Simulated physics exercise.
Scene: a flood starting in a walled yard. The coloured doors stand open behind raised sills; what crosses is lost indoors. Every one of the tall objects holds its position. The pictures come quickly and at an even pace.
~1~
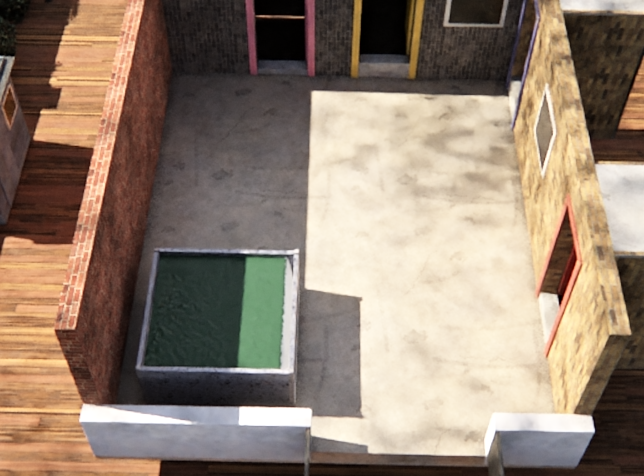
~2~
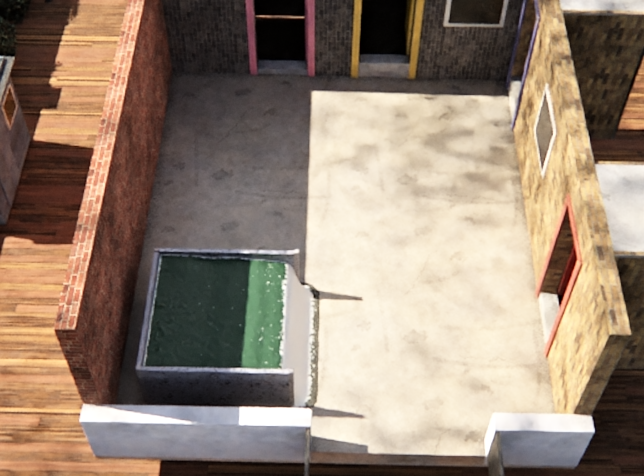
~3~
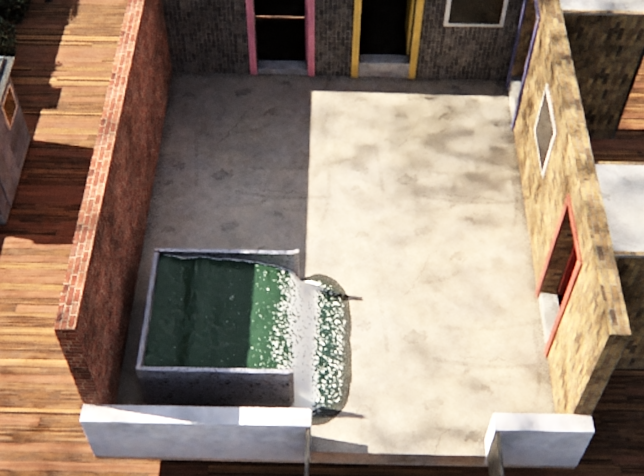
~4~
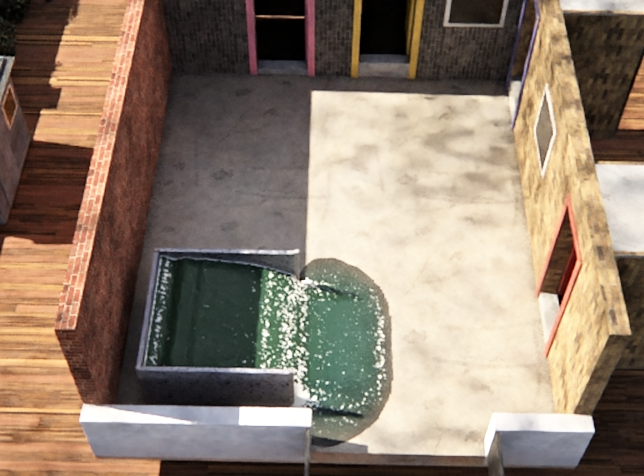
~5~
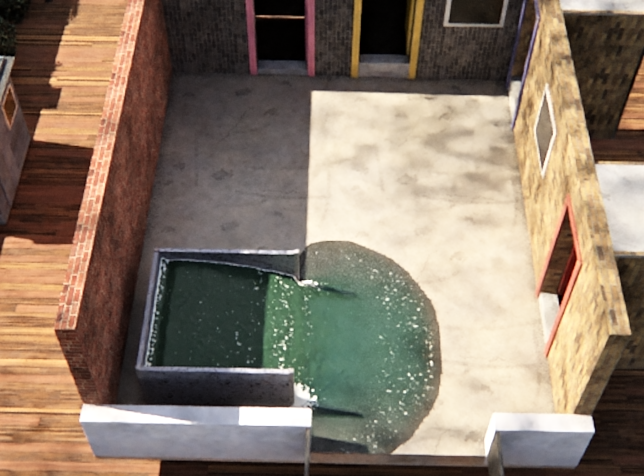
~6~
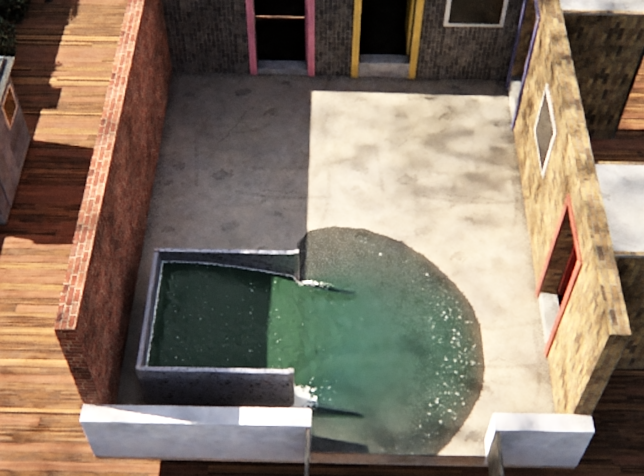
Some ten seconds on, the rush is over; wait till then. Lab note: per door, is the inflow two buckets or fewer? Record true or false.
Pink door true; red door false; blue door true; yellow door true.
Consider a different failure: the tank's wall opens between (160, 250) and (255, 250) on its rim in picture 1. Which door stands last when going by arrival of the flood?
It's the red-painted one that comes last.
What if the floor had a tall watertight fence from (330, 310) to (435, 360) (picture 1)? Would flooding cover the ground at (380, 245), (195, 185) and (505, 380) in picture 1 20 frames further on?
In turn: Under water, dry, flooded.
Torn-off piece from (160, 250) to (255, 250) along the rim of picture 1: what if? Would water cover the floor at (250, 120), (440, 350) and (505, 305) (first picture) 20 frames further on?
Going in your order, I'd say drenched, then still bare, then still bare.
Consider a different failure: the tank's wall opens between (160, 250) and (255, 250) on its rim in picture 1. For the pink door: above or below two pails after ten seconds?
The pink one exceeds the limit.
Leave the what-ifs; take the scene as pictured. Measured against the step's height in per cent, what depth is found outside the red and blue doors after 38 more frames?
Roughly 70 % and 50 %, respectively.
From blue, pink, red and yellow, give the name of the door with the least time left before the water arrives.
Looks like the one in red gets there first.
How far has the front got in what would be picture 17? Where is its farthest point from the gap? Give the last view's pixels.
Estimated pixel: (505, 137).
A moment on, water covers 35 % of the floor; the pink door not reached, the red door over two buckets in, the blue door not reached, the yellow door not reached.
Next, water covers 40 % of the floor; the pink door not reached, the red door far over two buckets in, the blue door not reached, the yellow door not reached.
Then, water covers 45 % of the floor; the pink door not reached, the red door far over two buckets in, the blue door wet at the sill, nothing in, the yellow door not reached.
Later, water covers 70 % of the floor; the pink door wet at the sill, nothing in, the red door far over two buckets in, the blue door wet at the sill, nothing in, the yellow door wet at the sill, nothing in.
In the end, water covers 90 % of the floor; the pink door wet at the sill, nothing in, the red door far over two buckets in, the blue door wet at the sill, nothing in, the yellow door wet at the sill, nothing in.
